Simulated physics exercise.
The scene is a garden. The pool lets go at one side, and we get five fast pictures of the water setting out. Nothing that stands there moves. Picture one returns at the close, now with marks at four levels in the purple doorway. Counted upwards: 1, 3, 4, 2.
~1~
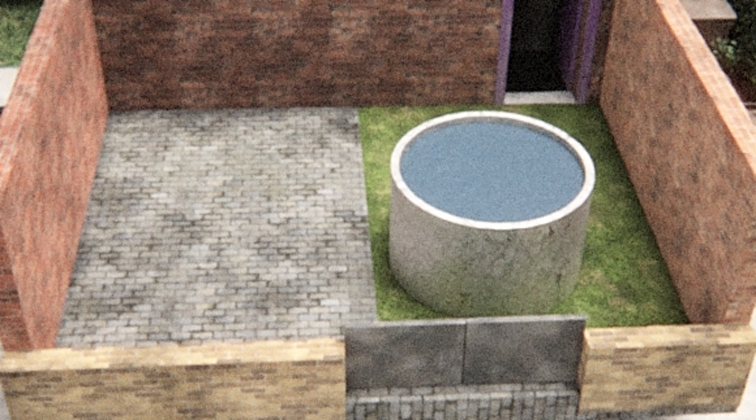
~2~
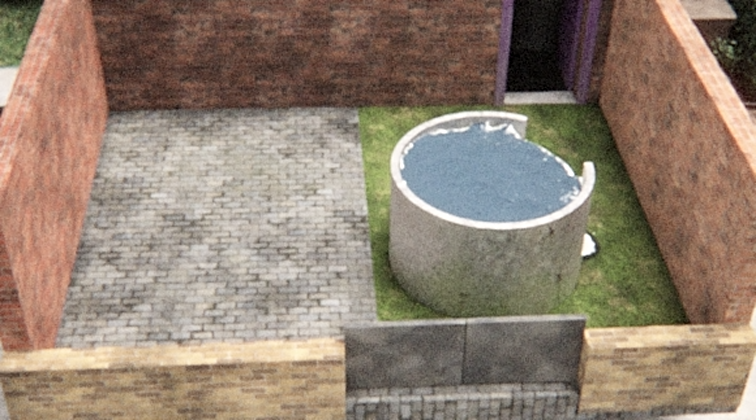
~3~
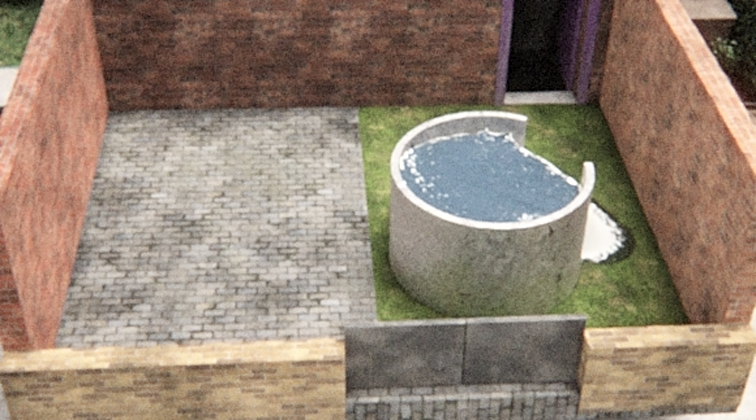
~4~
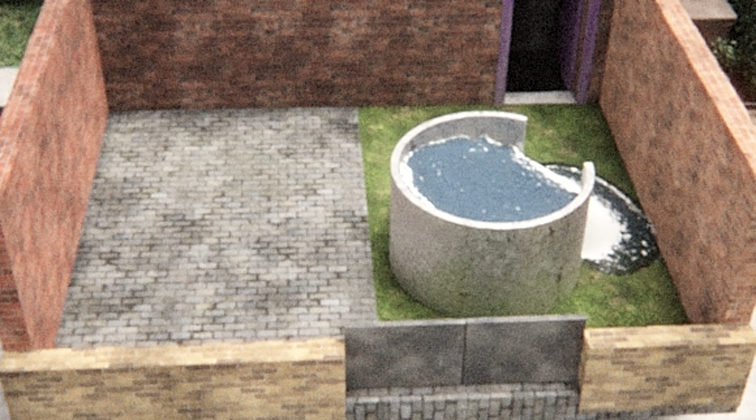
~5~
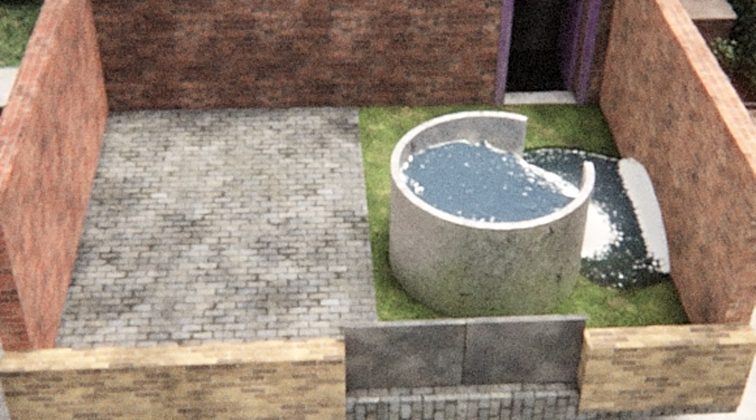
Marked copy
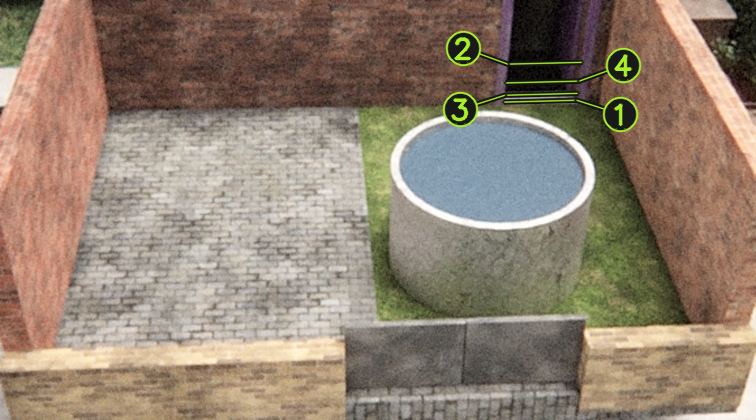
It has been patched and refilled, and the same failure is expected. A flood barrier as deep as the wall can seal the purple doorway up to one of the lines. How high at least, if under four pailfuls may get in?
The answer is line 2.
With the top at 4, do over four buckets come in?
Yes.
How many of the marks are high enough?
One of the four.
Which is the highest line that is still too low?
That would be 4.
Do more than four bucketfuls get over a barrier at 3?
Yes, that goes wrong.
On the marked copy, 1 at (540, 101); 2 at (544, 63); 3 at (541, 94); 4 at (542, 82); from the bottom up 1, 3, 4, 2.
With 1, dozens of bucketfuls pour in.
With 2, a bucket or two gets in.
With 3, dozens of bucketfuls pour in.
With 4, some 15 bucketfuls get in.
